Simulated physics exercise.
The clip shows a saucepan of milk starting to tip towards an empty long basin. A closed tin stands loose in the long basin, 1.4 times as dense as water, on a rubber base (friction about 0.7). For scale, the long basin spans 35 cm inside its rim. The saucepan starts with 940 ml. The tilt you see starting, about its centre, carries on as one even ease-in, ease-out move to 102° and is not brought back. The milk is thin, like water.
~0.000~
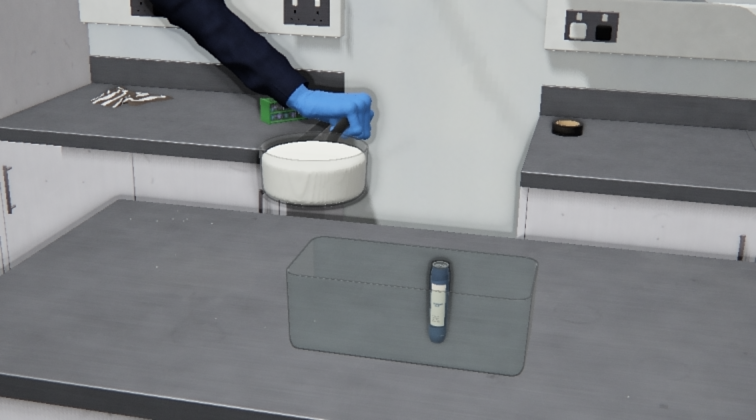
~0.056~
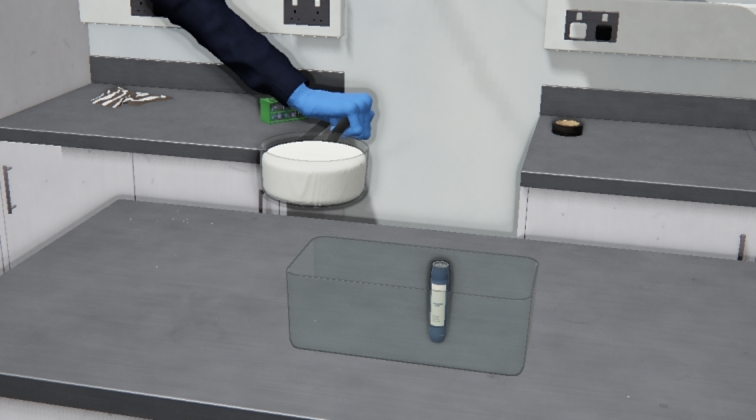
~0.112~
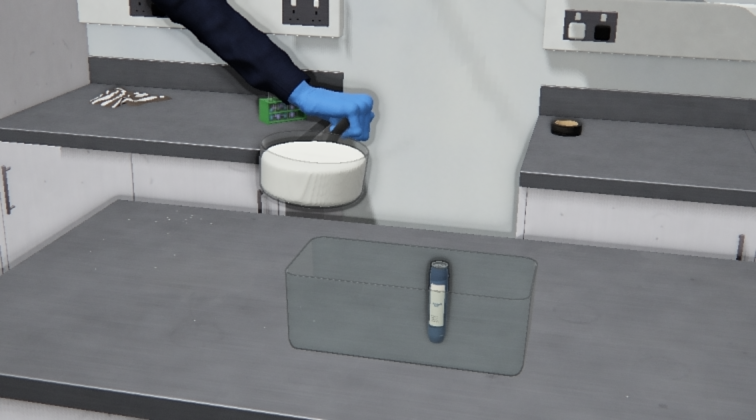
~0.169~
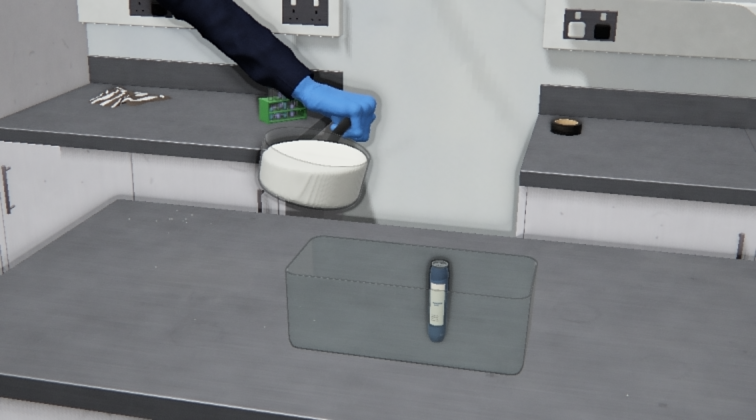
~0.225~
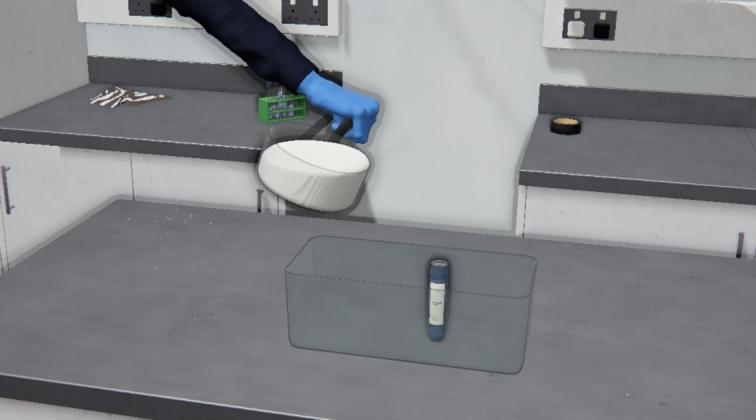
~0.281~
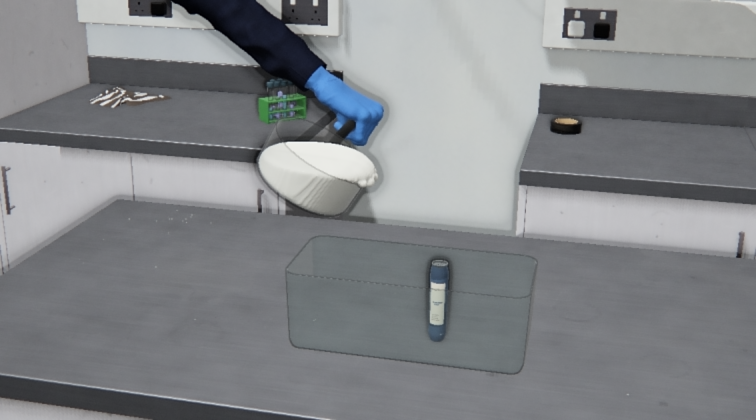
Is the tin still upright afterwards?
The tin remains upright.
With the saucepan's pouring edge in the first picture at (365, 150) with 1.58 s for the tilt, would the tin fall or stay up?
Then it remains upright.
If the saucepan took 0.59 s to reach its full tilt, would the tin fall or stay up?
The tin remains upright.
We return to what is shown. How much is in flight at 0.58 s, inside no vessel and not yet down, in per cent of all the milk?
About 38 per cent.
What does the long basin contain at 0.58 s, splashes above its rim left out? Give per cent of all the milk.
About 36 per cent.
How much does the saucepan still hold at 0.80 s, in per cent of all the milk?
About 6 per cent.
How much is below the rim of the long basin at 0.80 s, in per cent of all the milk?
Near 90 in a hundred.
By 0.58 s the tilt is 87° and 26 per cent is still to pour; the tin stands where it began.
By 0.80 s the tilt is 102° and 6 per cent is still to pour; the tin stands where it began.
By 1.02 s the tilt is 102° and 1 per cent is still to pour; the tin stands where it began.
By 1.27 s the tilt is 102° and 0 per cent is still to pour; the tin stands where it began.
At rest the tin stands where it began.
